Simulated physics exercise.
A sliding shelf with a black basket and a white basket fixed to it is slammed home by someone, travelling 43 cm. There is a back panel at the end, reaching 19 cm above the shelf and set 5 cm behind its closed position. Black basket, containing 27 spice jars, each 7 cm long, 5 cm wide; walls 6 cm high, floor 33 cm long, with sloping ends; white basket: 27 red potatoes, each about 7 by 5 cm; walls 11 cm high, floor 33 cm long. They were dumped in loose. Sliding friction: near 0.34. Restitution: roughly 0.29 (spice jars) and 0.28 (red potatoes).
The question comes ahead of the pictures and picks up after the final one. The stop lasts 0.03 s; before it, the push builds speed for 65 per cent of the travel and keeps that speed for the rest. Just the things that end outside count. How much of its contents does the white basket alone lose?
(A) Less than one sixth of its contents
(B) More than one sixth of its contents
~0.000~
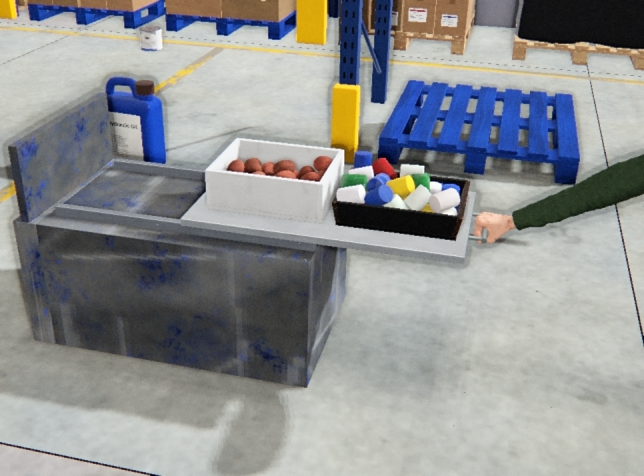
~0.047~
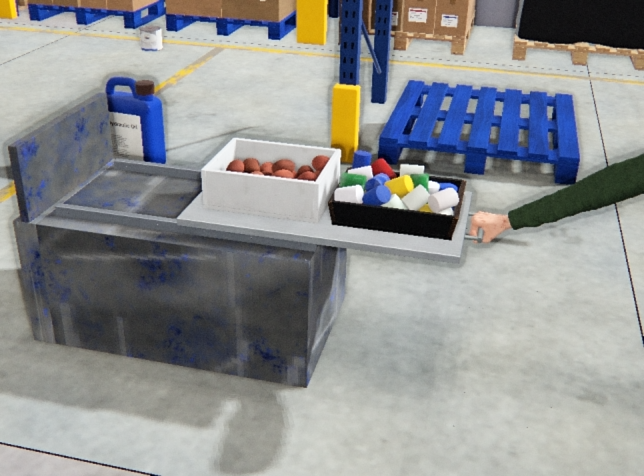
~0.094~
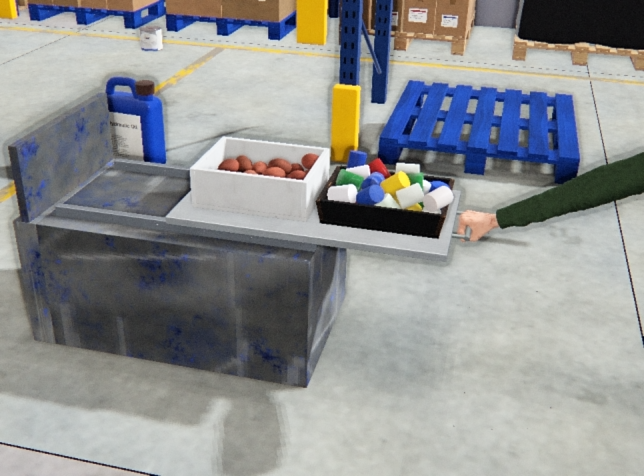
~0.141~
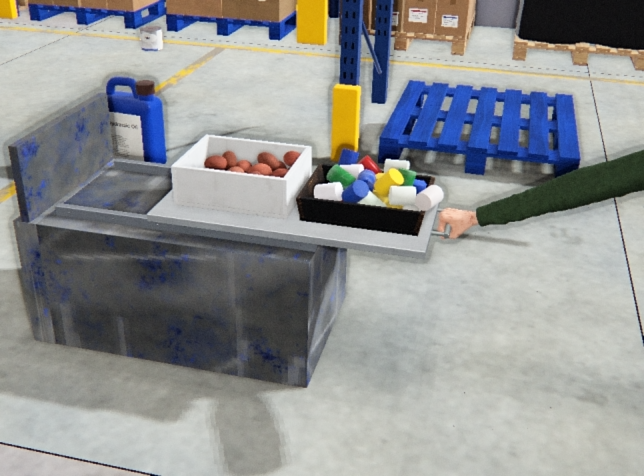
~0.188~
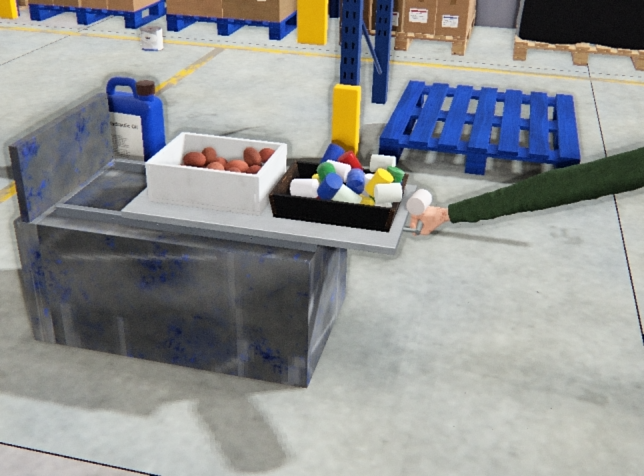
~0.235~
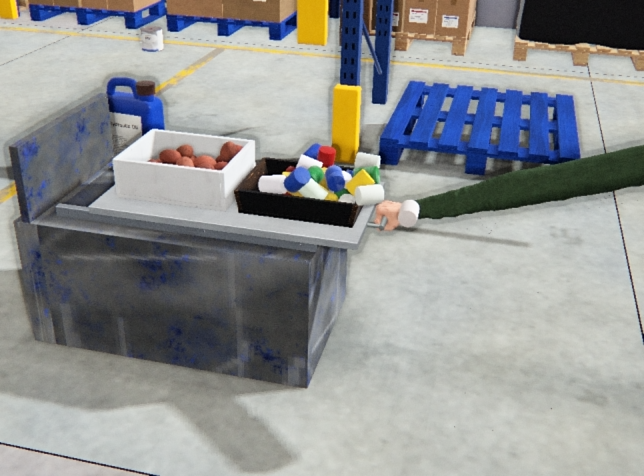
Less than one sixth of its contents (A).
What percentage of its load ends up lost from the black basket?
The black basket loses 35 percent of its load.
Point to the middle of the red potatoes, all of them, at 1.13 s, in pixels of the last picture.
Centre approx. (143, 168).
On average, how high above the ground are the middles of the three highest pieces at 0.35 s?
Around 66 cm high.
After 0.27 s, the runners reach their end.
After 0.35 s, 6 of 27 out of the black basket and 0 of 27 out of the white basket.
After 0.47 s, 8 of 27 out of the black basket and 0 of 27 out of the white basket.
After 0.69 s, 10 of 27 out of the black basket and 2 of 27 out of the white basket.
Outcome (at 1.13 s), 10 of 27 out of the black basket and 2 of 27 out of the white basket. Asked share, 2 of 27, 7 per cent.
